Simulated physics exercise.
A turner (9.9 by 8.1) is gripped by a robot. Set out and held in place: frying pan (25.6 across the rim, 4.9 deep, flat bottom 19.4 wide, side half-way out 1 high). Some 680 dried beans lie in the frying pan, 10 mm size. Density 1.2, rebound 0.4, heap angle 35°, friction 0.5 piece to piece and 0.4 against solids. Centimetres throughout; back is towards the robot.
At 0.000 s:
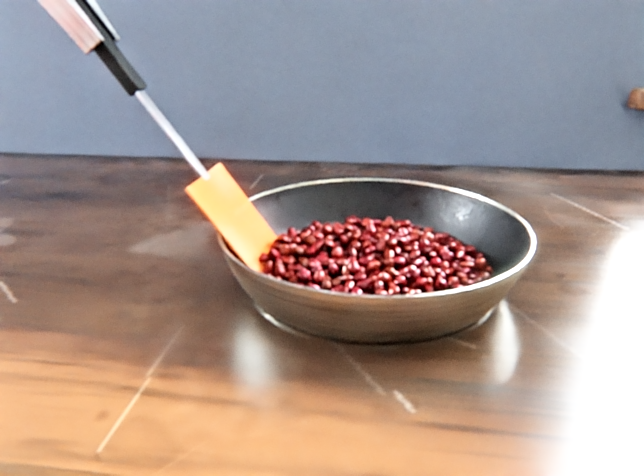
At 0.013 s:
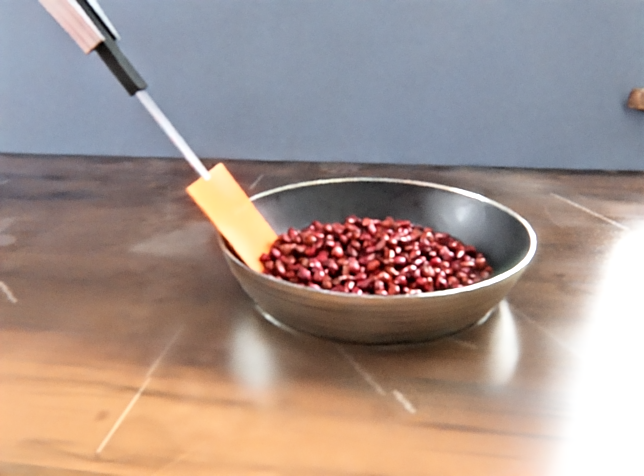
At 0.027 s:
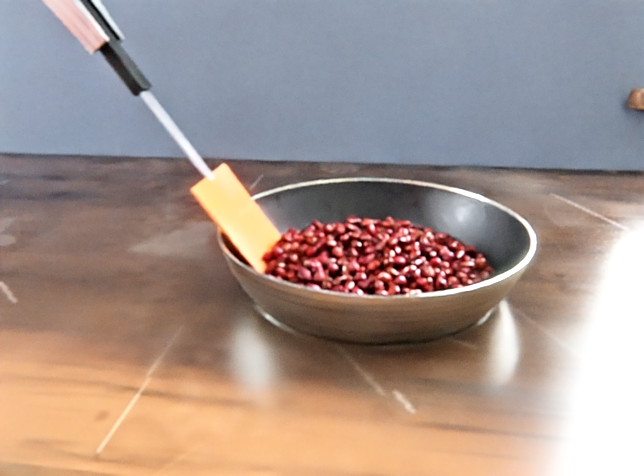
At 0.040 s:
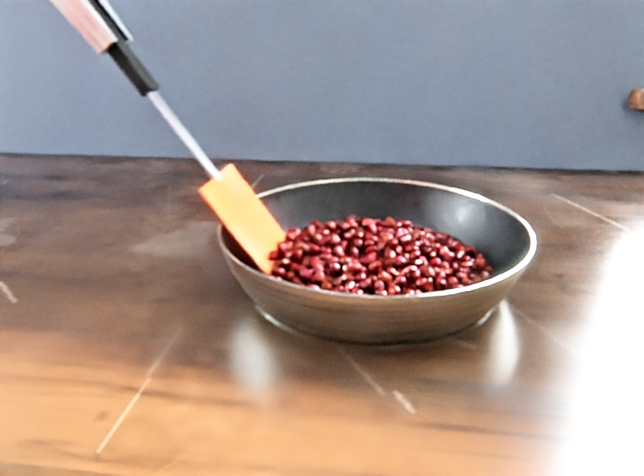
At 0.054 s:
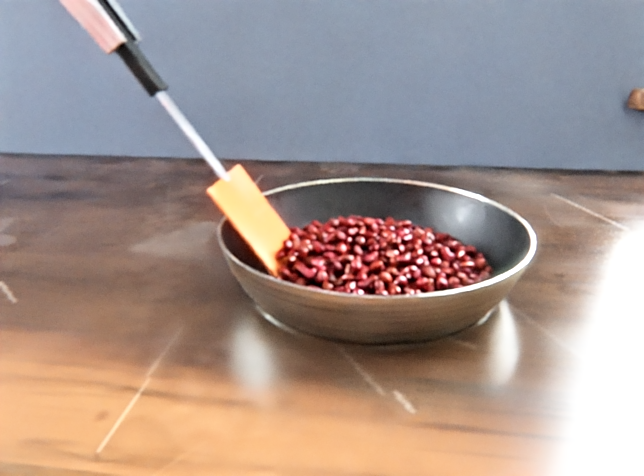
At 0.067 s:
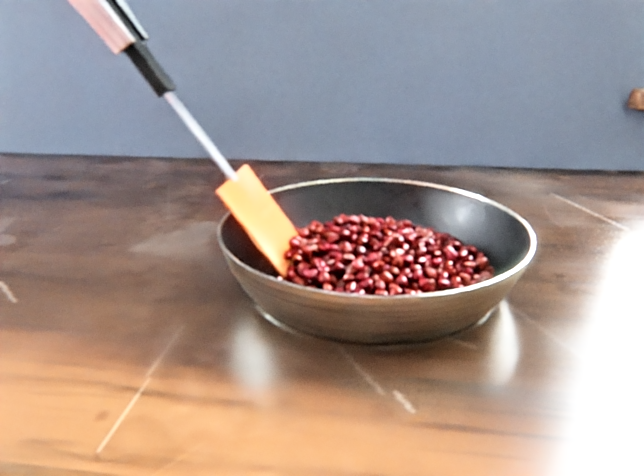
An orange turner held by a robot gripper slides slightly right, nudging red beans in a frying pan.
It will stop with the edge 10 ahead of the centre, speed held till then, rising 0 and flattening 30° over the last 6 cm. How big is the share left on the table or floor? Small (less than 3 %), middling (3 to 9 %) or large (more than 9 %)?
A middling share, 3 to 9 %, ends on the table or floor.
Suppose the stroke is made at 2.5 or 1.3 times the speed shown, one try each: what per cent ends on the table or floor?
About 15 and 10 per cent.
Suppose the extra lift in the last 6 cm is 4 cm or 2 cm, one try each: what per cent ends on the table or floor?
Some 10 and 10 per cent.
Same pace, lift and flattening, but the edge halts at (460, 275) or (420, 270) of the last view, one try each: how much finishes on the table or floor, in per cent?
Some 0 and 0 per cent.
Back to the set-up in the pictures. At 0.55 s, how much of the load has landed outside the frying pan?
About 4 per cent.
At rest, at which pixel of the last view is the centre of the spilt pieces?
Around (560, 281).
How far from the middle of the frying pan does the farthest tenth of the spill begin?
Roughly 20 cm.
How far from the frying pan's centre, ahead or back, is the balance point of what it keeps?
Roughly 5.0 cm ahead.
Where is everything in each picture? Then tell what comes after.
Turner top edge at (204, 175), sloping 55°; upper third of the load around (370, 252), from x 260 to 490, top at y 220; 676 in the frying pan, in the first frame.
Turner top edge at (205, 175), sloping 55°; upper third of the load around (369, 252), from x 260 to 490, top at y 220, in the second frame.
Turner top edge at (209, 176), sloping 55°; upper third of the load around (367, 252), from x 260 to 490, top at y 220, in the third frame.
Turner top edge at (216, 176), sloping 55°; upper third of the load around (362, 251), from x 260 to 490, top at y 220, in the fourth frame.
Turner top edge at (224, 177), sloping 55°; upper third of the load around (365, 249), from x 260 to 490, top at y 220, in the fifth frame.
Turner top edge at (232, 177), sloping 55°; upper third of the load around (371, 248), from x 260 to 495, top at y 220; 676 in the frying pan, in the sixth frame.
After 0.18 s, sloping 55°, highest piece 4 above the table; 676 in the frying pan.
After 0.29 s, sloping 46°, highest piece 6 above the table; 676 in the frying pan.
After 0.55 s, sloping 25°, highest piece 6 above the table; 643 in the frying pan, 33 on the table or floor.
After 1.60 s, sloping 25°, highest piece 6 above the table; 642 in the frying pan, 34 on the table or floor.
At rest, 642 in the frying pan, 34 on the table or floor. That is 5 % on the table or floor.
